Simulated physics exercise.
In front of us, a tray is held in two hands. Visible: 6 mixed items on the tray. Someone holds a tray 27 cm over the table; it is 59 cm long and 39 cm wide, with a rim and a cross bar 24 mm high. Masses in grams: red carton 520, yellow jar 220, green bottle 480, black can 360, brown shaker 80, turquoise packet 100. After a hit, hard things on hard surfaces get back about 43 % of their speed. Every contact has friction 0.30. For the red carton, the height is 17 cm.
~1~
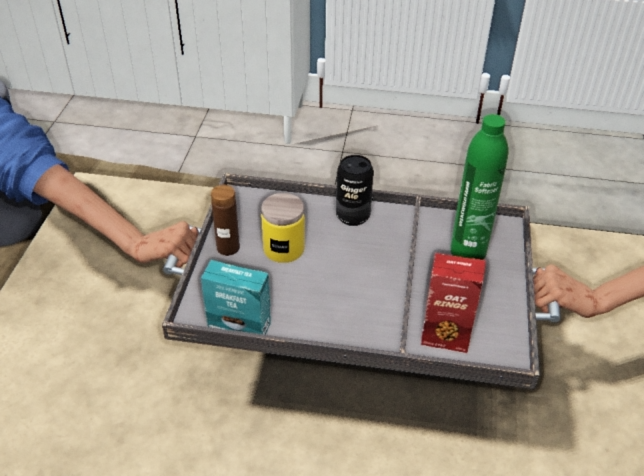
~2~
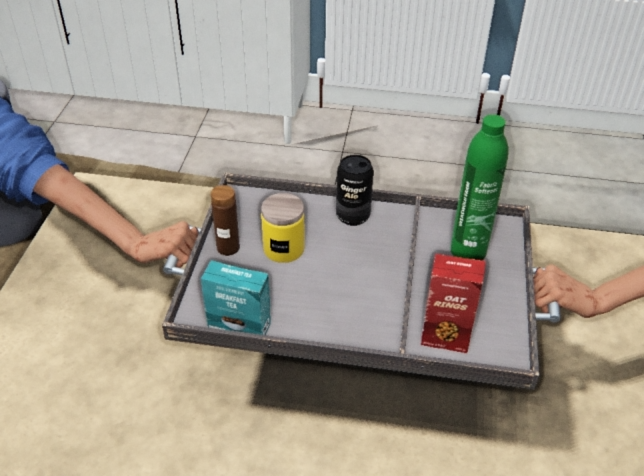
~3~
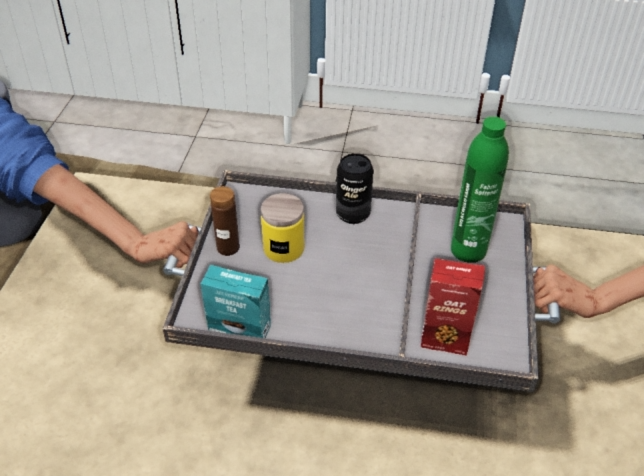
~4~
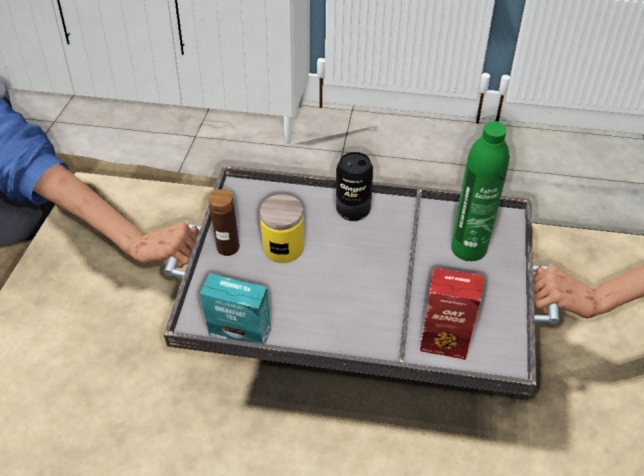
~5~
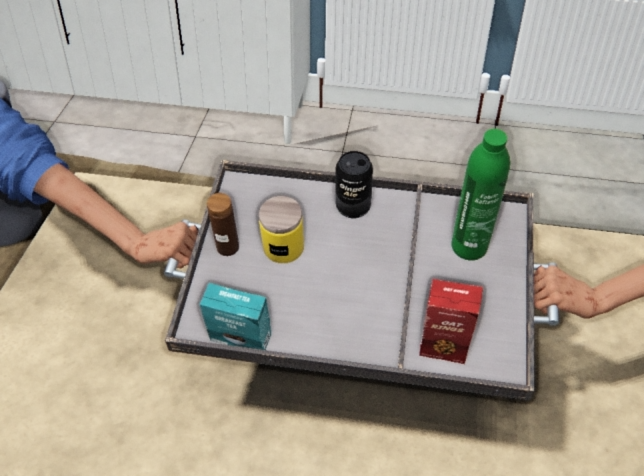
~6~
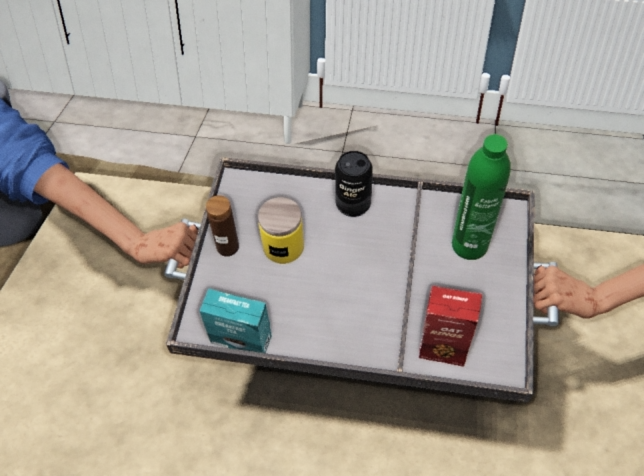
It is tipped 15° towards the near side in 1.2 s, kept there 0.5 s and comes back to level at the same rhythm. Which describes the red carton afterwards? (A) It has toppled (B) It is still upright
The answer is A.
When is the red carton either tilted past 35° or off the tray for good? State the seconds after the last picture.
Time: Approximately 0.7 s.
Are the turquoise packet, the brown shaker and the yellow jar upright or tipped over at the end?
Final state - turquoise packet: Remains on its base; brown shaker: Remains on its base; yellow jar: Remains on its base.
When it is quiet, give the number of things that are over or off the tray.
2.
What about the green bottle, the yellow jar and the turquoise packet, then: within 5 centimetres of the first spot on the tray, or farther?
Here is how it goes: The green bottle moves off; next, the yellow jar remains near its start; last, the turquoise packet remains near its start.
Then, 0.90 s later than the last frame, tray at 14°, near edge down; red carton now off the tray; green bottle on its side.
Then, 1.40 s later than the last frame, tray at 5°, near edge down; green bottle on its side.
Then, 2.00 s later than the last frame, tray level; green bottle on its side.
When it is over, off the tray and tipped over, red carton; lying over on the tray, green bottle; the other 4 within 5 cm of the start.
